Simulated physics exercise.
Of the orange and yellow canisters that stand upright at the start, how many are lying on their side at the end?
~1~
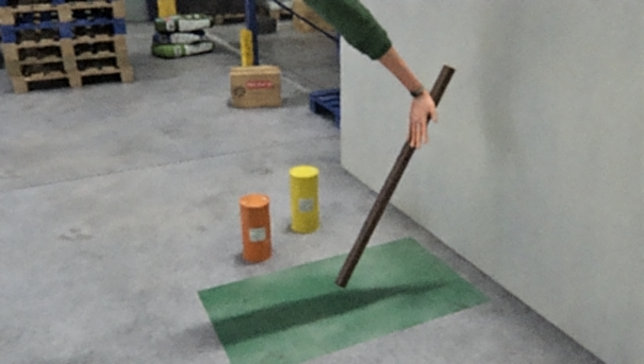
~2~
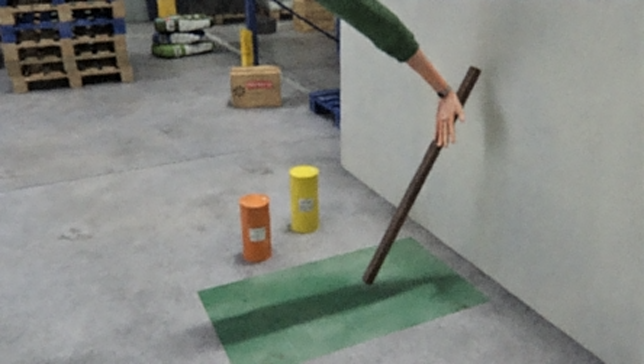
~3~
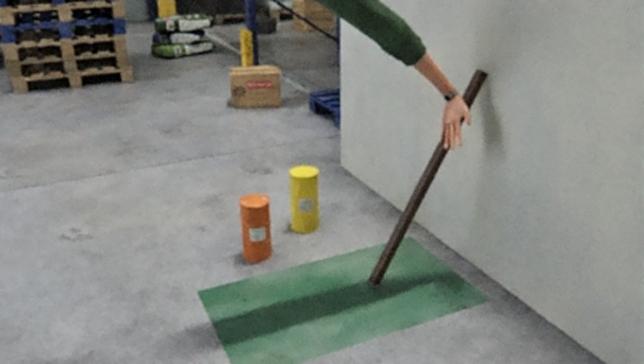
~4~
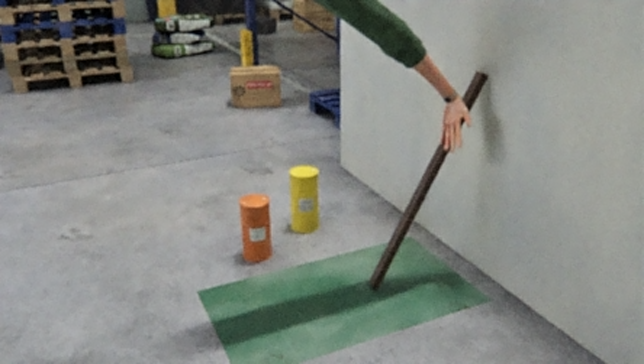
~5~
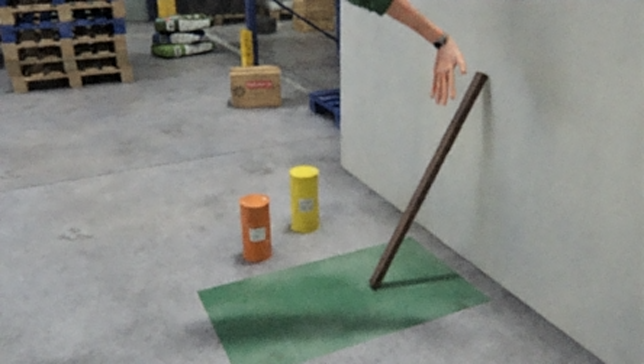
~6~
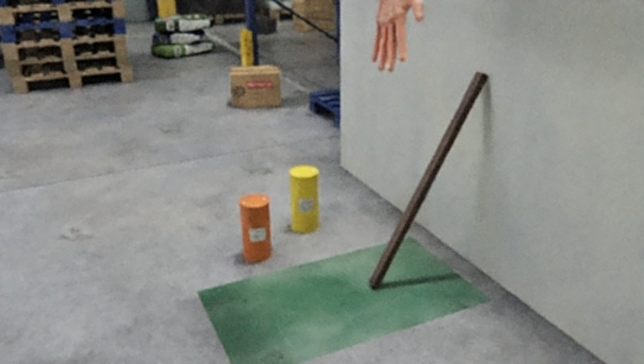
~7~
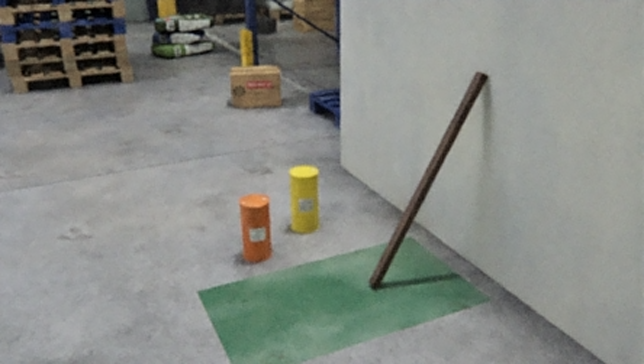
None of them are lying on their side at the end. Both the orange canister and the yellow canister are still standing upright.
